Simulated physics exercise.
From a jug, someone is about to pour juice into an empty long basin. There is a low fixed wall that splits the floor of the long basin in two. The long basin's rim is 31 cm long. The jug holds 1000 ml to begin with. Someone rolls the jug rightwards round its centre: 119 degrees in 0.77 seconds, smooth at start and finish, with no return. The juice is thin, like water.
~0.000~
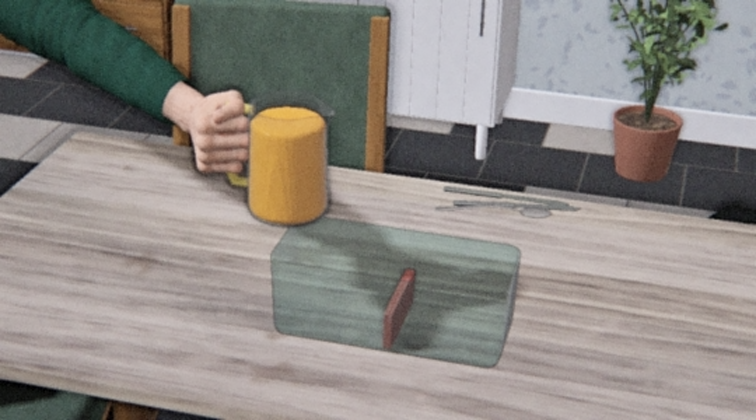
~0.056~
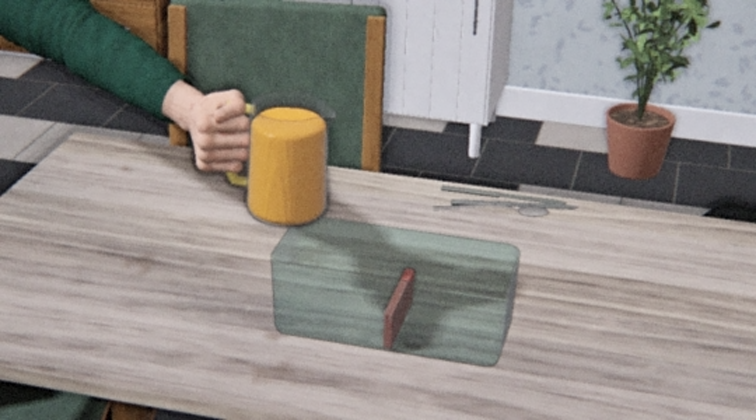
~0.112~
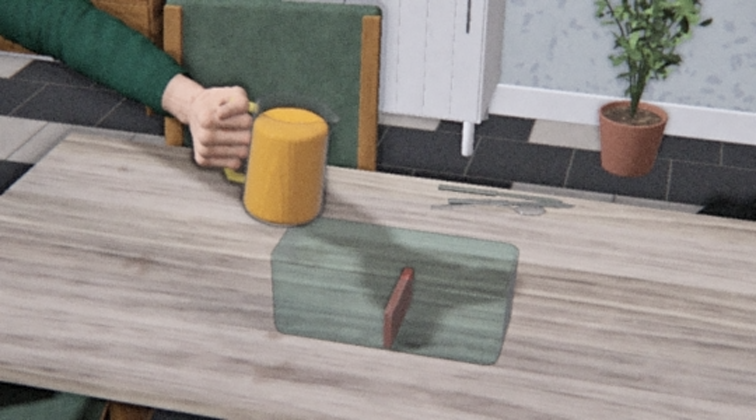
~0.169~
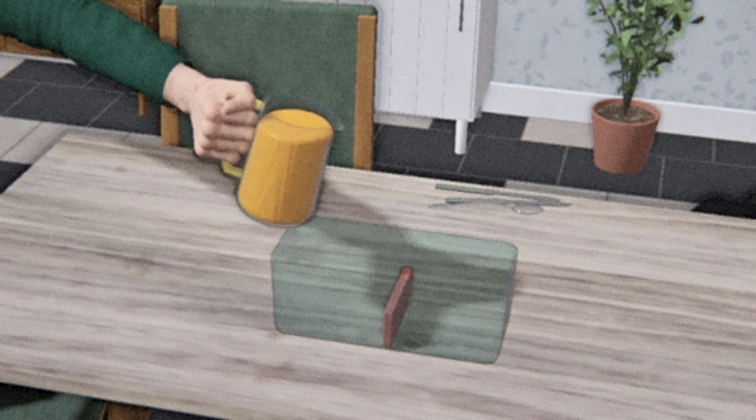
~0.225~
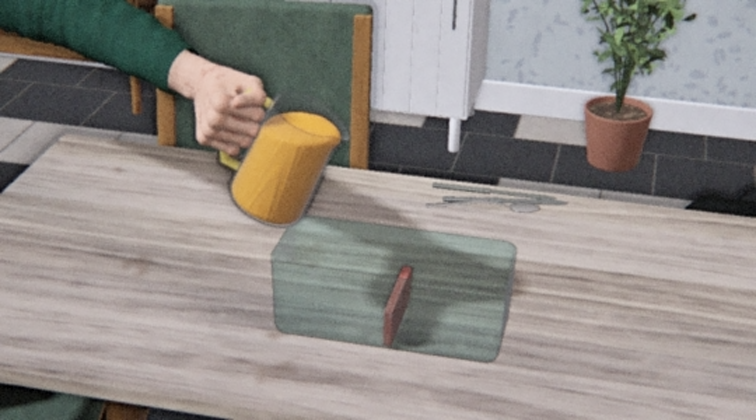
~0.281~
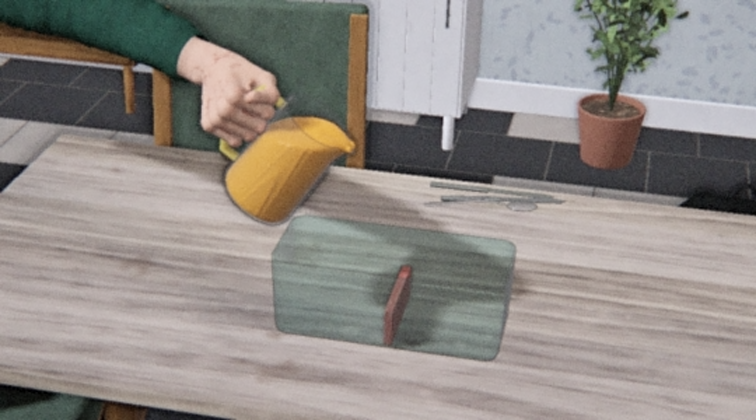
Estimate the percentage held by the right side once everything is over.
I would say 13 per cent.
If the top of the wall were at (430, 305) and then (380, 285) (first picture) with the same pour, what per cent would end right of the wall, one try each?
The first gives near 10 per cent and the second near 45 per cent.
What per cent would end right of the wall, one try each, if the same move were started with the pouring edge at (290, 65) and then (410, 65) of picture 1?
Roughly 10 per cent the first time and 70 per cent the second.
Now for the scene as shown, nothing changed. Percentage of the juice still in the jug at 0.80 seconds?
About 16 per cent.
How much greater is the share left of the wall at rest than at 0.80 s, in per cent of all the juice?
That is roughly 14 in a hundred of the whole.
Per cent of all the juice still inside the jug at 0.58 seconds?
Still held: Roughly 66 % of the total.
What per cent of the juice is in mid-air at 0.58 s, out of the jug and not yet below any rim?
It comes to roughly 18 per cent.
After 0.58 s the tilt is 102° and 66 per cent is still to pour, 9 is left of the wall and 9 right of it.
After 0.80 s the tilt is 119° and 15 per cent is still to pour, 62 is left of the wall and 12 right of it.
After 1.02 s the tilt is 119° and 1 per cent is still to pour, 74 is left of the wall and 13 right of it.
After 1.27 s the tilt is 119° and 0 per cent is still to pour, 75 is left of the wall and 13 right of it.
In the end 75 per cent lies left of the wall, 13 right of it and 12 outside.
